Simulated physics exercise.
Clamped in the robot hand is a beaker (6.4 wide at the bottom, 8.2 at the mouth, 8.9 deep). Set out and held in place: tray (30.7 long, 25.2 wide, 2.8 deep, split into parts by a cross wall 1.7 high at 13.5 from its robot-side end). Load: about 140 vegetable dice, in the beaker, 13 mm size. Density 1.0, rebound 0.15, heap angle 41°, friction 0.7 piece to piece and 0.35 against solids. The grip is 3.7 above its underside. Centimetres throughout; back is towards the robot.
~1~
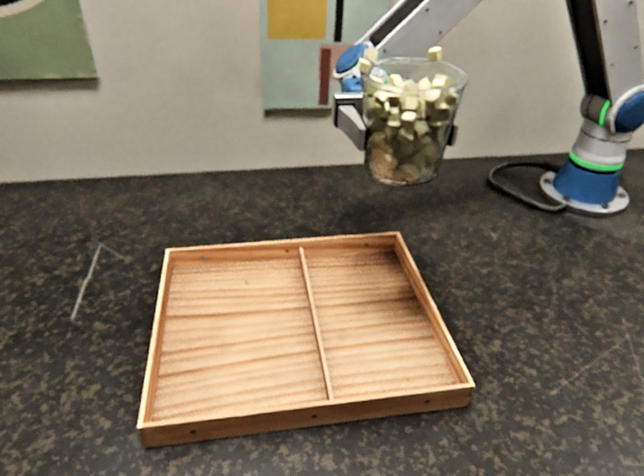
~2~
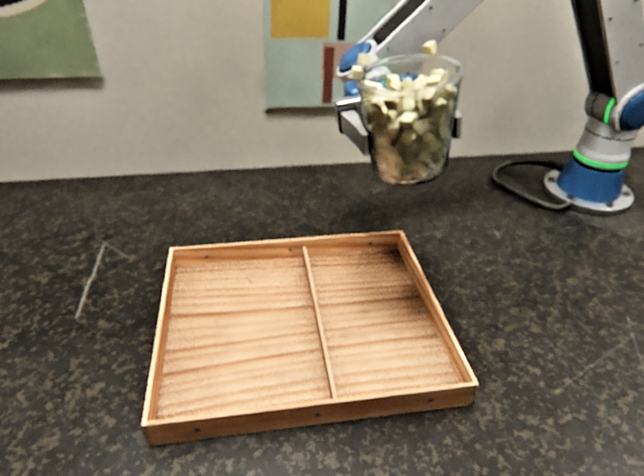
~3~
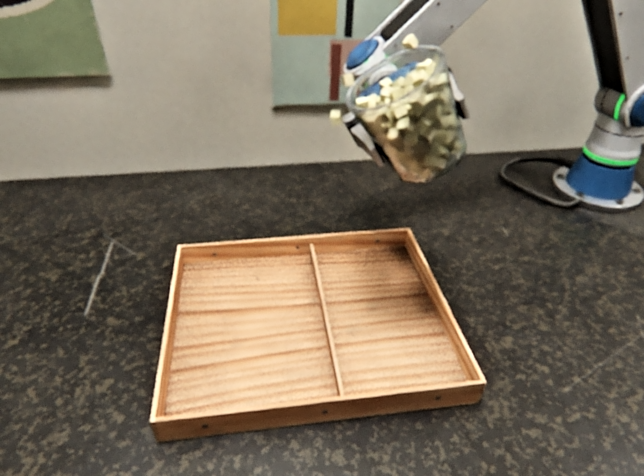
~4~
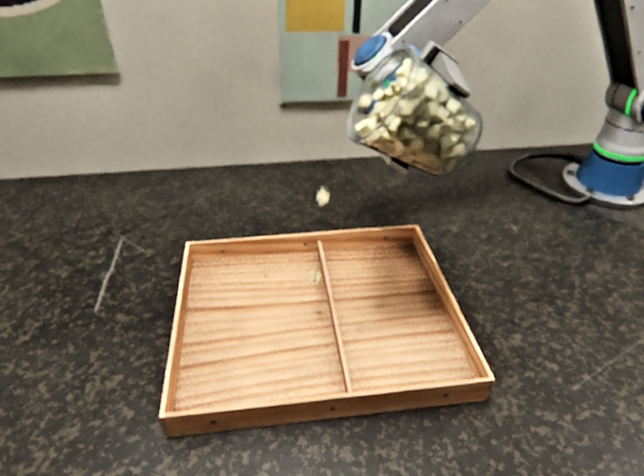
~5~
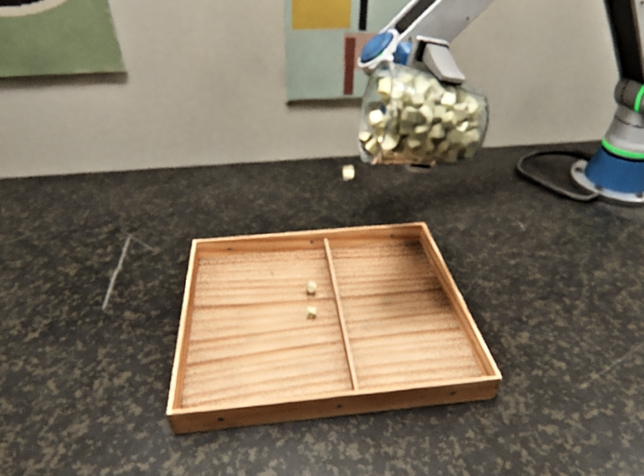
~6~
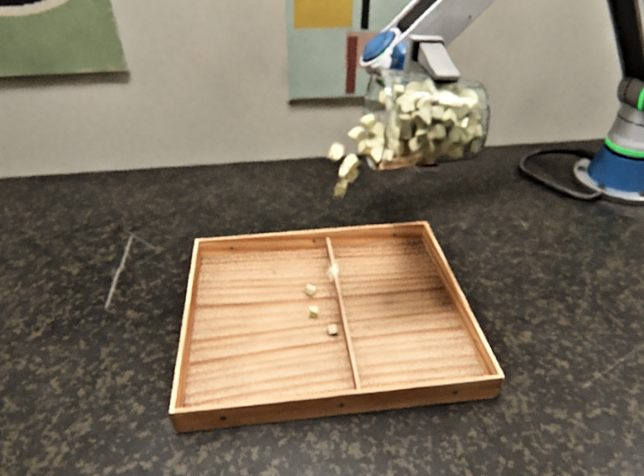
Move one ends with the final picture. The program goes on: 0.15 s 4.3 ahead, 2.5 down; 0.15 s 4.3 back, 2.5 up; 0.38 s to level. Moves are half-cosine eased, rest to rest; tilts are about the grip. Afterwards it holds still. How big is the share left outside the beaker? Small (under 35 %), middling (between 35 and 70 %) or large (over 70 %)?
Share outside the beaker: Middling (between 35 and 70 %).
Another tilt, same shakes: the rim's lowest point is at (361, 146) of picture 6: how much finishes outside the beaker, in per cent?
About 15 per cent.
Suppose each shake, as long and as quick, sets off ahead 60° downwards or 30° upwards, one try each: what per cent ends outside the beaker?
Some 20 and 80 per cent.
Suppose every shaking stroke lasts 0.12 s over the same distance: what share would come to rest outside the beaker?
It would be near 60 per cent.
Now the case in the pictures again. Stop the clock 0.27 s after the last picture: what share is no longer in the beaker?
Near 35 per cent so far.
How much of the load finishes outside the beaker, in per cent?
About 50 per cent.
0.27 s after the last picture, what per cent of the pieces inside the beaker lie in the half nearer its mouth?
Roughly 75 per cent.
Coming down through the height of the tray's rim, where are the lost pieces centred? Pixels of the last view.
Near (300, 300).
Then, 0.27 s on, tilted 86° forward, highest piece 25 above the table; 93 in the beaker, 17 in the far-side part, 32 in flight or on a rim.
Then, 0.54 s on, tilted 24° forward, highest piece 28 above the table; 73 in the beaker, 57 in the far-side part, 11 in the robot-side part, 1 in flight or on a rim.
Then, 0.88 s on, level, highest piece 27 above the table; 73 in the beaker, 58 in the far-side part, 11 in the robot-side part.
Then, 1.93 s on, level, highest piece 27 above the table; 73 in the beaker, 58 in the far-side part, 11 in the robot-side part.
In the end, 73 in the beaker, 58 in the far-side part, 11 in the robot-side part. That is 49 % outside the beaker.
